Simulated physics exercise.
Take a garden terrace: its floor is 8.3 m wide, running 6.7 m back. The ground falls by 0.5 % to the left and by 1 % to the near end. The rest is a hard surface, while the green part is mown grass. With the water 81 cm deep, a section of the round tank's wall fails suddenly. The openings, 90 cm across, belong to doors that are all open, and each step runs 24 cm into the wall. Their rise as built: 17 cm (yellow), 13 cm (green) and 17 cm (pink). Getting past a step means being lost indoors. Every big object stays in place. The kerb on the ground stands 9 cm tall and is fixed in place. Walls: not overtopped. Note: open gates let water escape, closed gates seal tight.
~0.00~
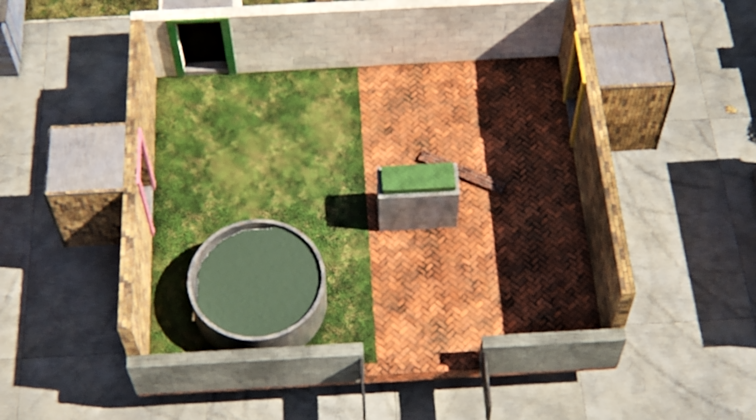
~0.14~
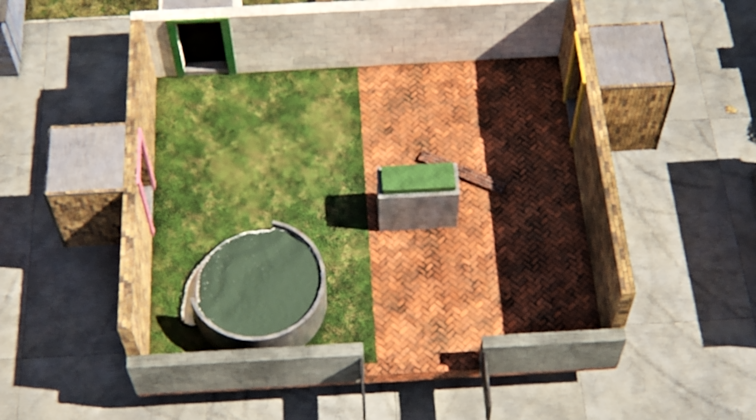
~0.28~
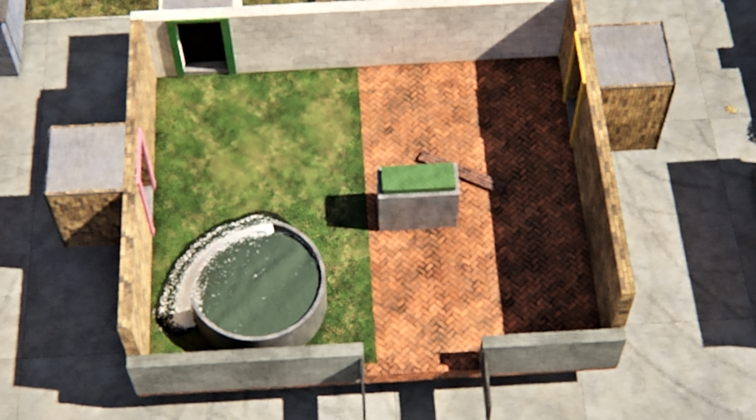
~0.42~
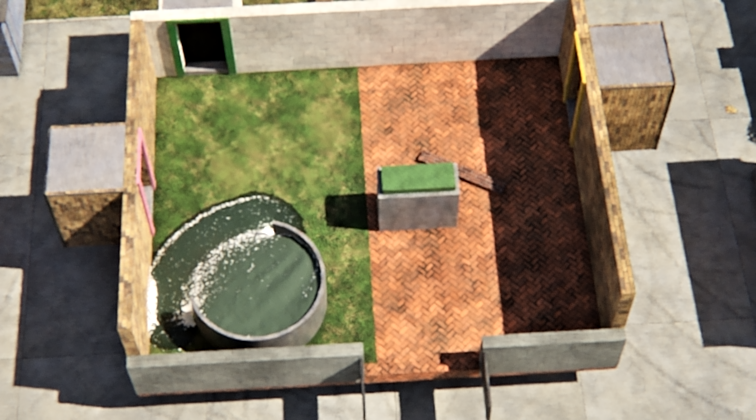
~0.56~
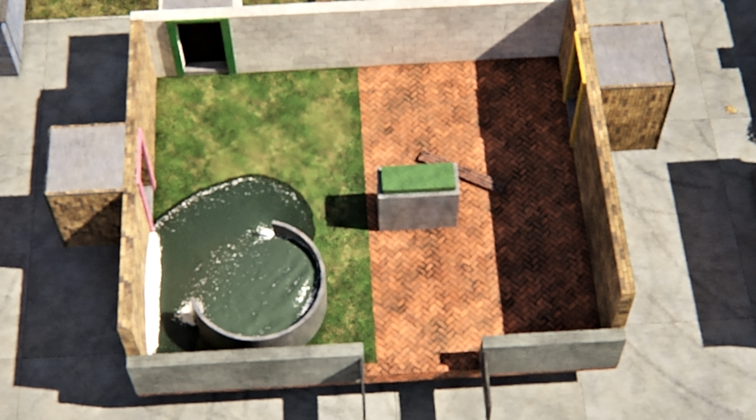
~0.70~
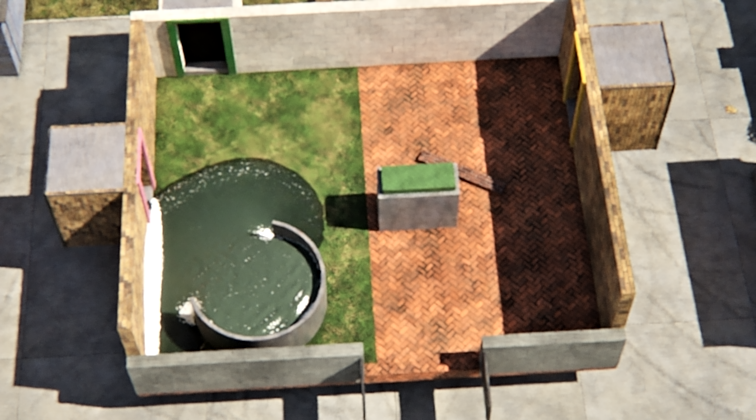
A round tank of dark water stood whole on the grass of a walled terrace, then its far left side broke open and water poured out, spreading across the lawn to the left wall.
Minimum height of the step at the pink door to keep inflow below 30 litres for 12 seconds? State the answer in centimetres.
Minimum: Approx. 25 cm.
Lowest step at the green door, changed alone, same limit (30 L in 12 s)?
About 27 cm at green.
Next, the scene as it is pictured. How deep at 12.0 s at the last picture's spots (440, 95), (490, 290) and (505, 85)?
That's 4, 4 and 5 cm, in the order given.
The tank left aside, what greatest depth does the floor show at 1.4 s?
Max depth: About 46 cm.
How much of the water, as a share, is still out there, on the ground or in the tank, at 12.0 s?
Around 88 per cent of the water.
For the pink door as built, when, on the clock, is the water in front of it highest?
Roughly at 1.6 s.
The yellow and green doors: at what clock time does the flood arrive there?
Yellow at 6.0 s, green at 2.0 s.
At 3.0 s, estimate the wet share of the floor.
Around 40 per cent of the free floor.
After 1.4 s water covers 25 % of the floor, deepest (46 cm) near (161, 279); 33 cm at the pink door, 15 litres in over its 17 cm step.
After 3.0 s water covers 40 % of the floor, deepest (34 cm) near (156, 92); 20 cm at the pink door, 84 litres in over its 17 cm step.
After 12.0 s water covers 95 % of the floor, deepest (13 cm) near (149, 376); 8 cm at the pink door, 88 litres in over its 17 cm step.
At the pink door as built, the water arrived by 0.7 s and peaked near 33 cm at 1.6 s.
With a step of 21.5 cm, 54 litres would have come in within the 12 s; with 29 cm, 14 litres. So under 30 litres takes about 25 cm.
